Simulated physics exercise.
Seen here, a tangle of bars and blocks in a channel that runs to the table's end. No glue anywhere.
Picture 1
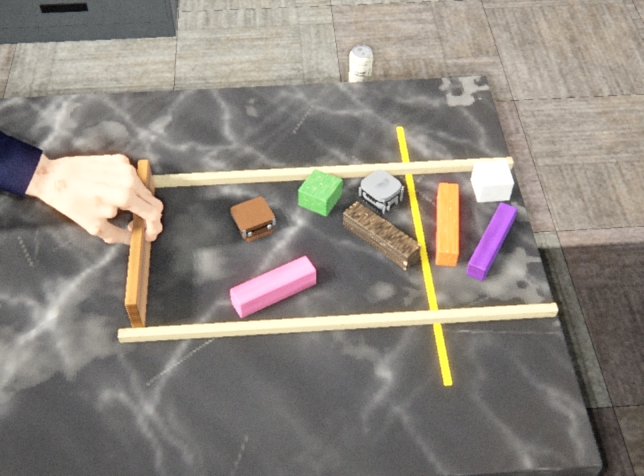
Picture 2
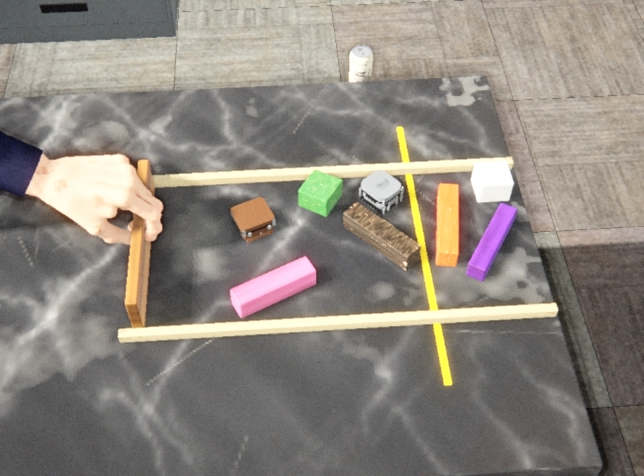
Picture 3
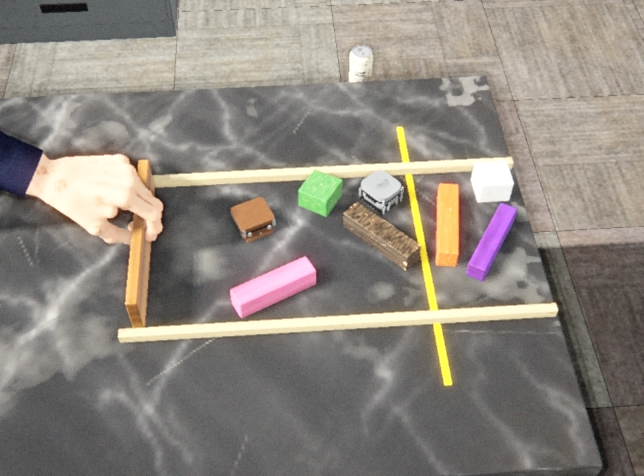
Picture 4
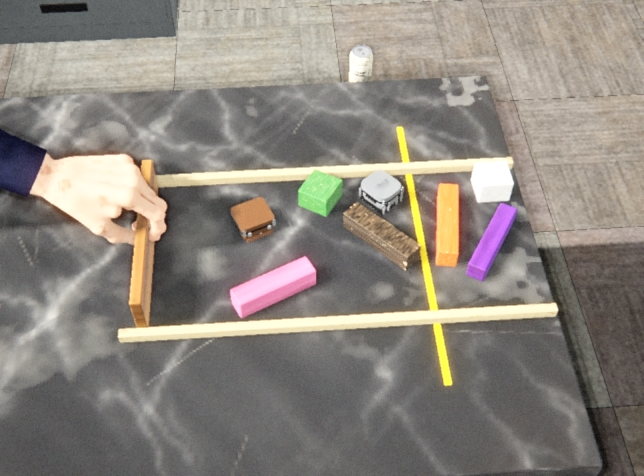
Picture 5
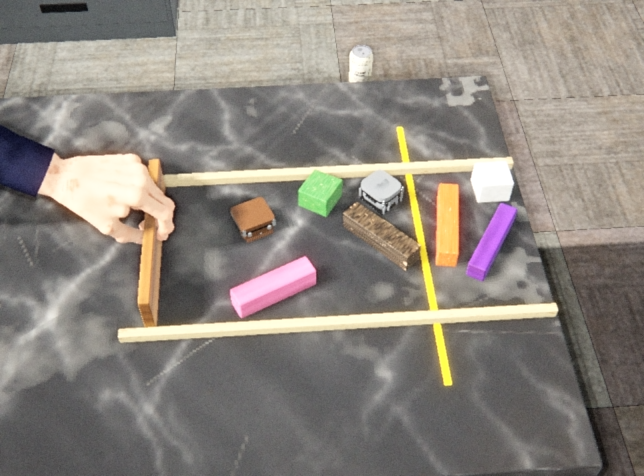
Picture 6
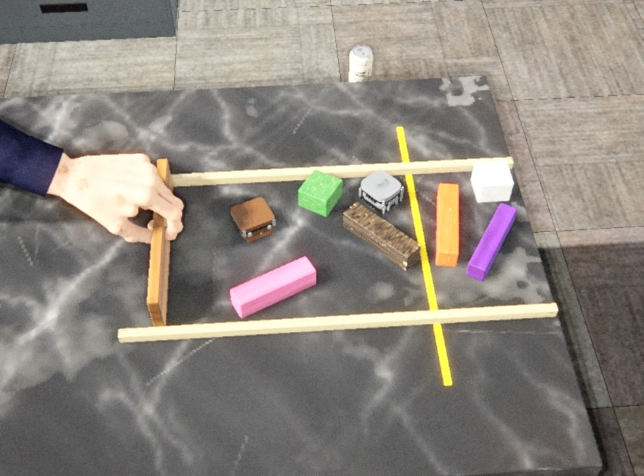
A hand slides an upright wooden board slightly right toward scattered blocks that stay still.
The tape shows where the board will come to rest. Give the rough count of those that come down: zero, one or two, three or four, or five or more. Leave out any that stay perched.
Outcome: The number that fall off is zero.
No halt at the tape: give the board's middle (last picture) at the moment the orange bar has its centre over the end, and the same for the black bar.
Its middle is around (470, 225) and around (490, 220).
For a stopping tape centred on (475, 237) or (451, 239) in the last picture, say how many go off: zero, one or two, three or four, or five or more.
In that order: Three or four; one or two.
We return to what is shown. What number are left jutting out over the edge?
The number is 0.
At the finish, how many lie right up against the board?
3 of them.
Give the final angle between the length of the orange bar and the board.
Near 0 degrees.
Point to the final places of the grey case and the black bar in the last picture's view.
About (459, 178), and the other about (466, 227).
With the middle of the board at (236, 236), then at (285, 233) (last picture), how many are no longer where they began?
At the one place 2, at the other 2.
Soon after, none off yet; white block at rest near (492, 182); purple stick at rest near (492, 241); orange bar at rest near (448, 224).
In the end, the number that fall off is zero.
